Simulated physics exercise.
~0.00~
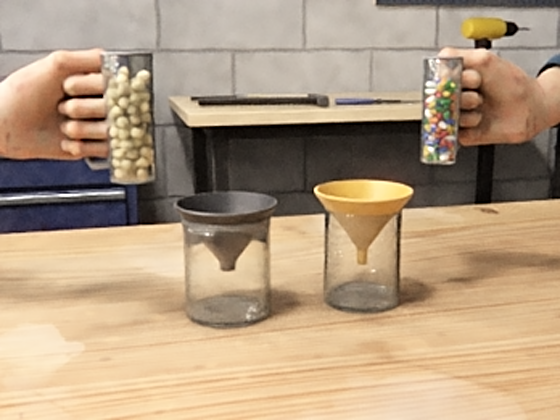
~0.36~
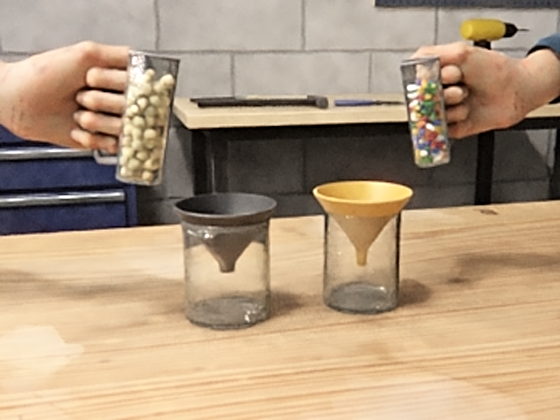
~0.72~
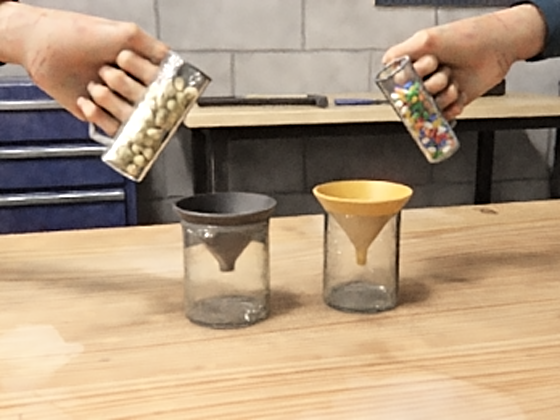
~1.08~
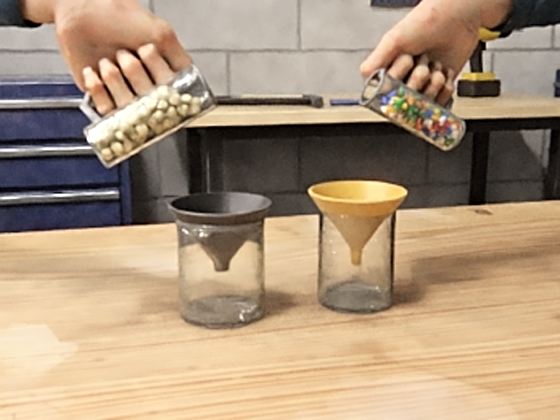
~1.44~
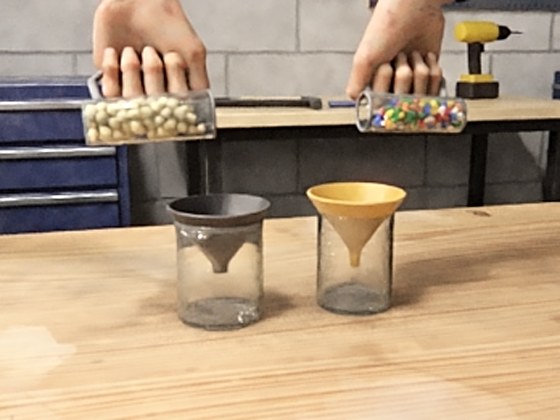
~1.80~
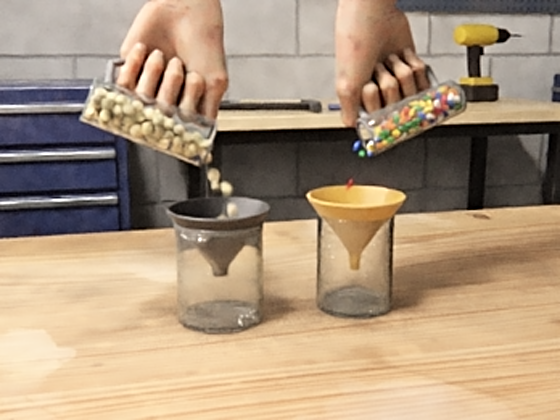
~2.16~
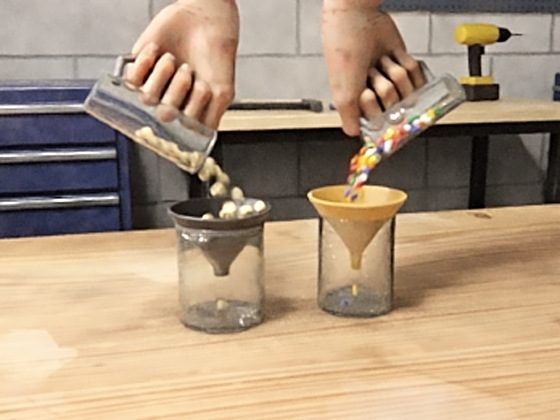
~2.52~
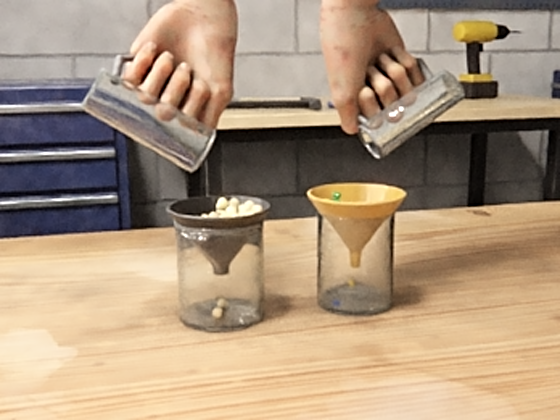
Two hands holding clear cups, pale round beads on the left and multicoloured beads on the right, move inward above a wooden table in a workshop, seen from the front by a gently swaying camera. Below them, a dark grey funnel and a yellow funnel sit in glass jars, with blue drawers and a yellow drill behind. The hands tilt the cups onto their sides, then tip them further until beads pour into both funnels. Both cups empty, and almost all the beads stay stuck in the funnels, with just a few down in each jar.
